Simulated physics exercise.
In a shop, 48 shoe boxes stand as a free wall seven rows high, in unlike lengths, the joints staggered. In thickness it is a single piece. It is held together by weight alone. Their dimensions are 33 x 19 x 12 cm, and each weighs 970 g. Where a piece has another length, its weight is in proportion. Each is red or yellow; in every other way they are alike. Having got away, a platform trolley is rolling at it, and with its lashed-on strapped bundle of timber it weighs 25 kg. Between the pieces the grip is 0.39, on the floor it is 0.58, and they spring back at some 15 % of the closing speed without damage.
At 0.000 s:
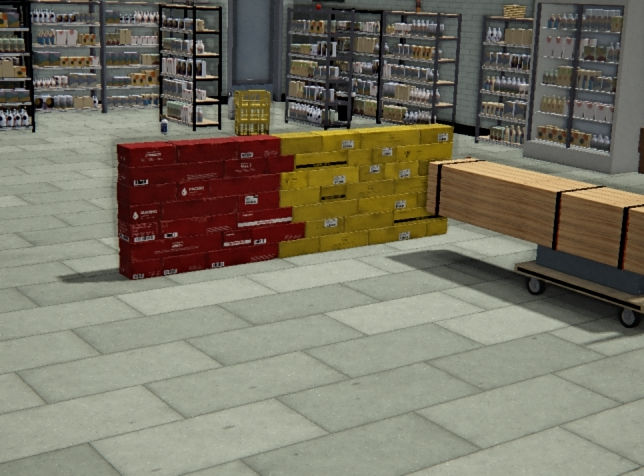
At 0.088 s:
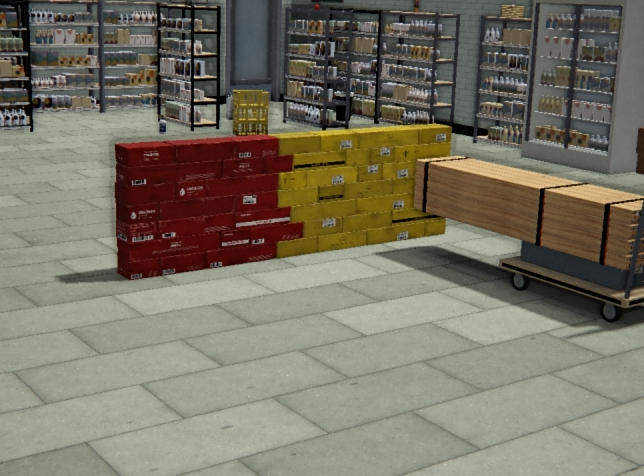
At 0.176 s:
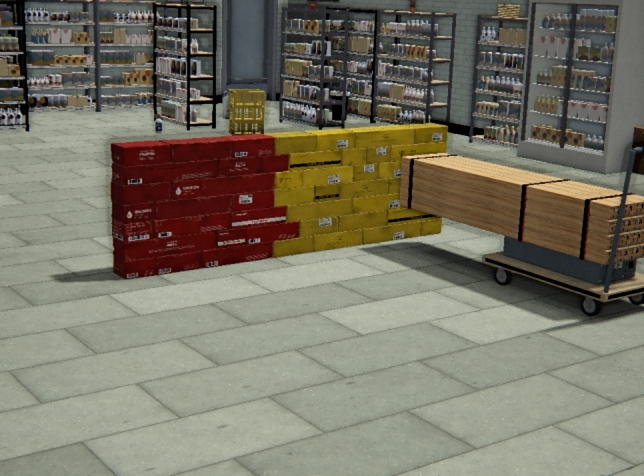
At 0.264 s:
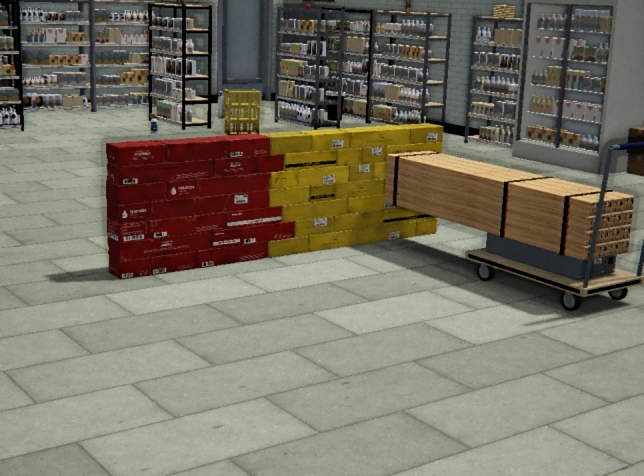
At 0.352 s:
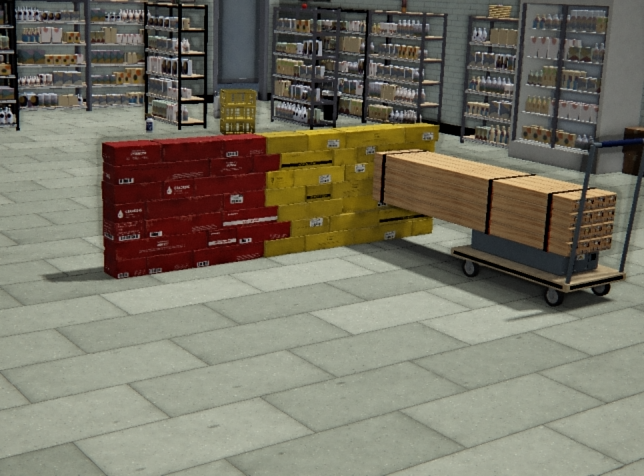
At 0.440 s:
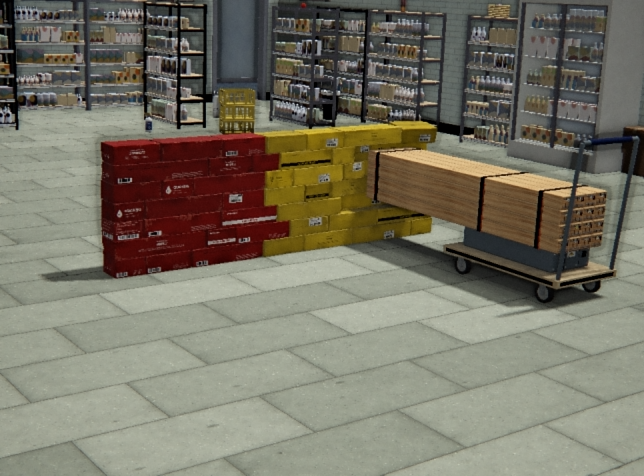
A low wall of stacked boxes, red on the left and yellow on the right, stands on the grey tiled floor of a shop, seen from slightly above with stocked shelves behind. To its right, a platform trolley carries long, strapped wooden planks that jut out ahead of it. The trolley rolls leftward until the planks meet the yellow end, nudging some boxes slightly, while the camera pans a little.
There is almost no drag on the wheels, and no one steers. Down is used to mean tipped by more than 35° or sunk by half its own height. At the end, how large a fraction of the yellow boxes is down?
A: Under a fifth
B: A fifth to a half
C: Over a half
Over a half.
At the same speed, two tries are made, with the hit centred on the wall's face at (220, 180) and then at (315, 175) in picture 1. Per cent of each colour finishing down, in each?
You'd get yellow at 0 followed by 30, and red at 60 followed by 10 percent.
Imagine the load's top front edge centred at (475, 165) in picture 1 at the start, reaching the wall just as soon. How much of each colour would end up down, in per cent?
You'd end up with yellow at 60 per cent down and red at 0 per cent.
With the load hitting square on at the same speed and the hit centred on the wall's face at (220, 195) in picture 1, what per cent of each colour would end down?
The yellow ones would be 30 per cent down and the red ones 80 per cent.
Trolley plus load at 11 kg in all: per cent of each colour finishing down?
That would leave yellow at 0 and red at 0 per cent.
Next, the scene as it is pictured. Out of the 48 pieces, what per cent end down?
About 35 per cent.
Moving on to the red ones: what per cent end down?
Red share down - 0 in a hundred.
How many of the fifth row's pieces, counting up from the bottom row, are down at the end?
It's 4 in that row.
After 0.80 s, load 23 cm past the wall's line, still rolling; 6 of the 27 yellow boxes down (6 of 48 in all colours); top yellow box leaning 22°.
After 1.18 s, load 30 cm past the wall's line, still rolling; 17 of the 27 yellow boxes down (17 of 48 in all colours); top yellow box leaning 68°, 27 cm lower.
At rest (3.1 s), load 38 cm past the wall's line, stopped; 17 of the 27 yellow boxes down (17 of 48 in all colours); top yellow box upside down; top red box unmoved. That is 63 per cent. As the last picture would show them, middles, top yellow box near (181, 231), top red box near (238, 145).
